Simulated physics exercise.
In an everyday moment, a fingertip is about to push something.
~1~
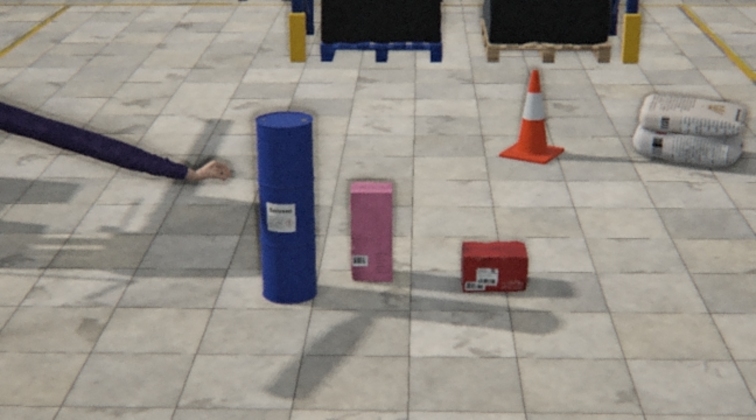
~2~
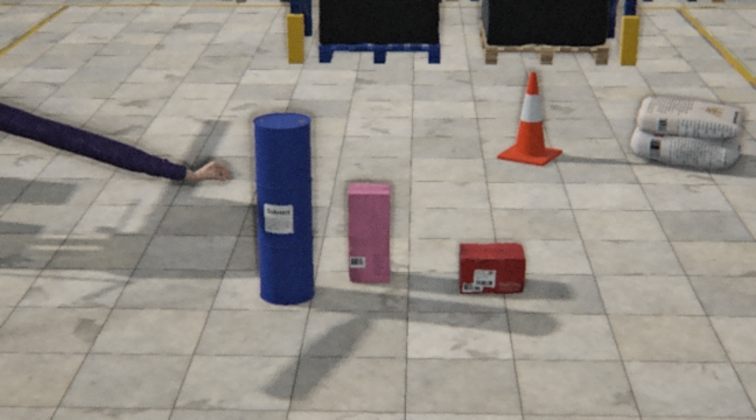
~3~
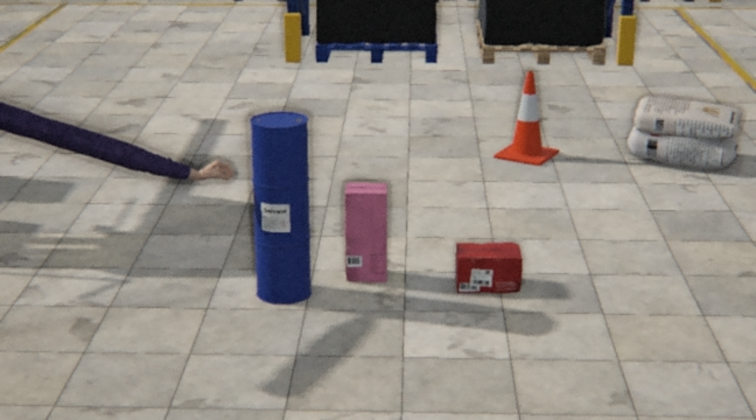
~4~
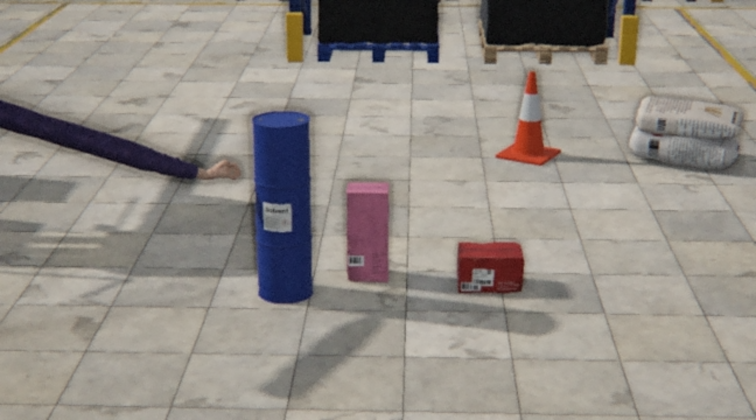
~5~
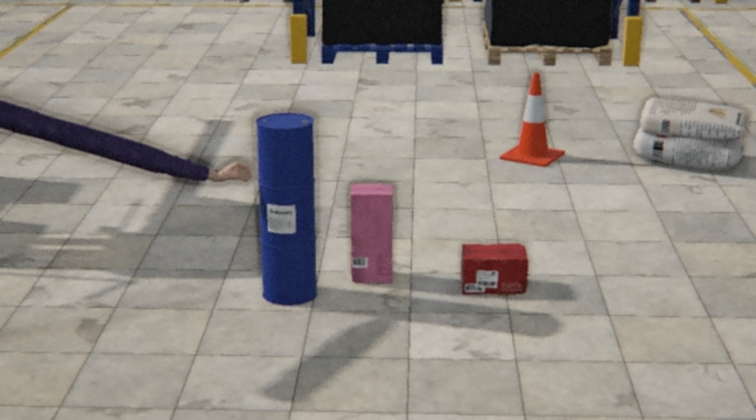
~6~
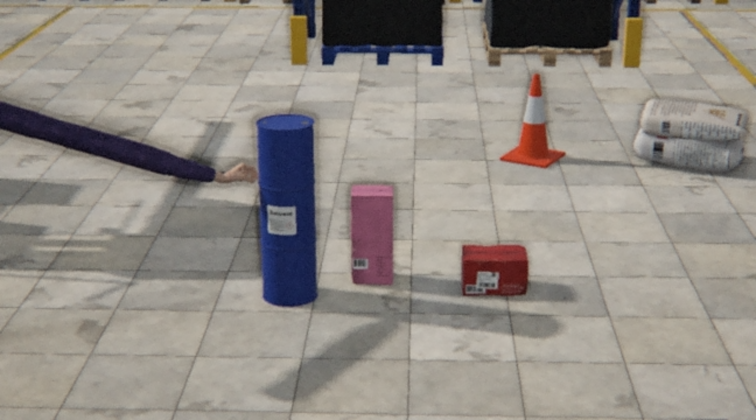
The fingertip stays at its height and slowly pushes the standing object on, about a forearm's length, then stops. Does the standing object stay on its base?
No. I expect it to lurch over.
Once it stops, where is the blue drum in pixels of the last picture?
It winds up at roughly (409, 297).
Then, 0.70 s later than the last frame, blue drum tilted by 16° near (314, 207).
Then, 1.30 s later than the last frame, blue drum tilted by 43° near (359, 217).
Then, 1.60 s later than the last frame, blue drum tilted by 74° near (405, 251).
Then, 2.10 s later than the last frame, blue drum on its side near (413, 286).
When it is over, lying over on the floor, blue drum. End places, in pixels of the last picture, blue drum near (409, 297).
